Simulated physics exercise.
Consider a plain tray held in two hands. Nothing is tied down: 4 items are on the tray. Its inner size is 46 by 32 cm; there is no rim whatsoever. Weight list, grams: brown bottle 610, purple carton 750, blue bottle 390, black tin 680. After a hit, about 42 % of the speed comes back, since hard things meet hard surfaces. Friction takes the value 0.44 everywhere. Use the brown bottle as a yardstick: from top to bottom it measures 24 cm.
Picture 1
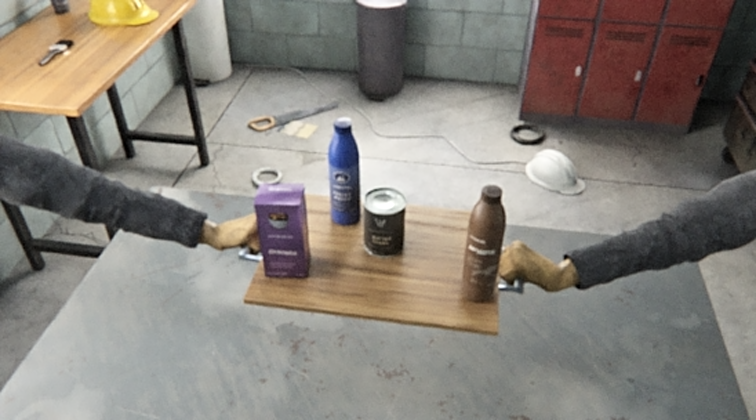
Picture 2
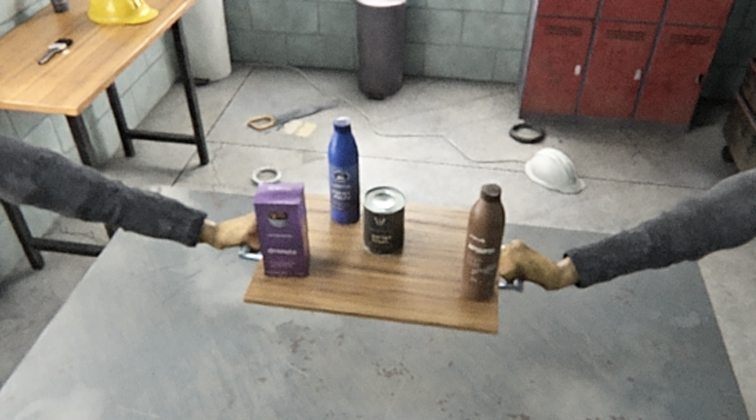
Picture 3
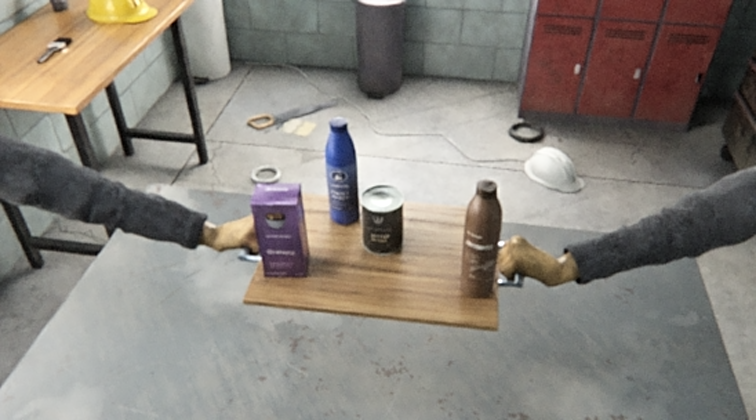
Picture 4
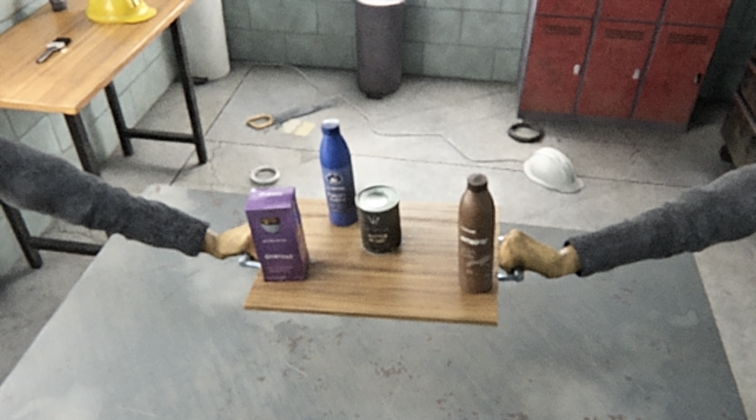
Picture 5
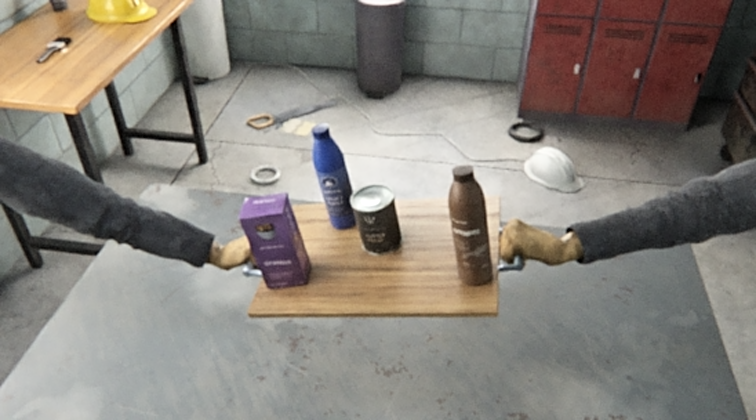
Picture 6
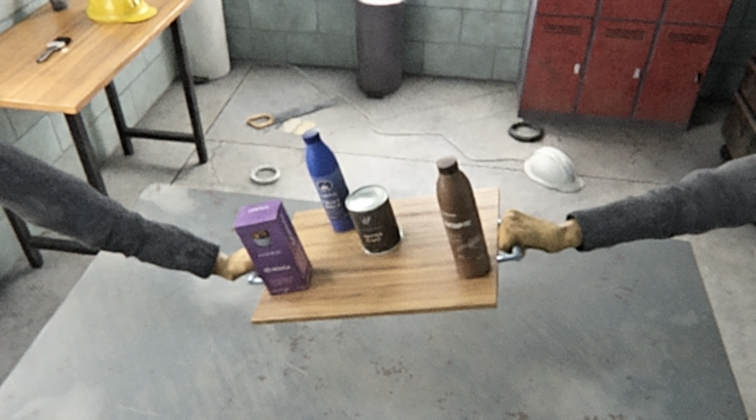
In a workshop, two gloved hands held a rimless wooden board carrying a purple carton, blue bottle, black tin and brown bottle, first level, then gradually tilted it left side down as the items leaned left.
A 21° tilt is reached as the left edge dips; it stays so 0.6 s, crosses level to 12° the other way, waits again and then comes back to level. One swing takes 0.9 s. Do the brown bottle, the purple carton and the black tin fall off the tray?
Brown bottle: No; purple carton: Yes; black tin: No.
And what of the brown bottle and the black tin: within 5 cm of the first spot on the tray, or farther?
Brown bottle: Is displaced. Black tin: Remains in place.
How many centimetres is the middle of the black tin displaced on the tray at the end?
Start to finish, roughly 0 cm.
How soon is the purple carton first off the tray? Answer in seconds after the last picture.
That first happens close to 0.8 seconds.
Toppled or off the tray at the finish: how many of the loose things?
3.
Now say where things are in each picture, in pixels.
In the first picture, tray level; brown bottle (484, 244); purple carton (284, 232); black tin (384, 222).
In the second picture, tray level; blue bottle (344, 171).
In the third picture, tray tilted 2°, left edge down; blue bottle (342, 171).
In the fourth picture, tray tilted 5°, left edge down; blue bottle (338, 174).
In the fifth picture, tray tilted 11°, left edge down; blue bottle (333, 177).
In the sixth picture, tray tilted 16°, left edge down; brown bottle (461, 217); purple carton (275, 249); black tin (375, 220).
Then, 0.70 s after the last picture, tray tilted 21°, left edge down; blue bottle now off the tray; brown bottle on its side near (352, 266); purple carton tipped 8° from how it sat near (257, 257).
Then, 1.40 s after the last picture, tray tilted 1°, left edge down; purple carton now off the tray; brown bottle on its side near (352, 253).
At rest, off the tray, purple carton and blue bottle; tipped over on the tray, brown bottle; black tin in place, give or take 5 cm. Seen from the same camera at the end, brown bottle near (349, 272), purple carton near (213, 310).
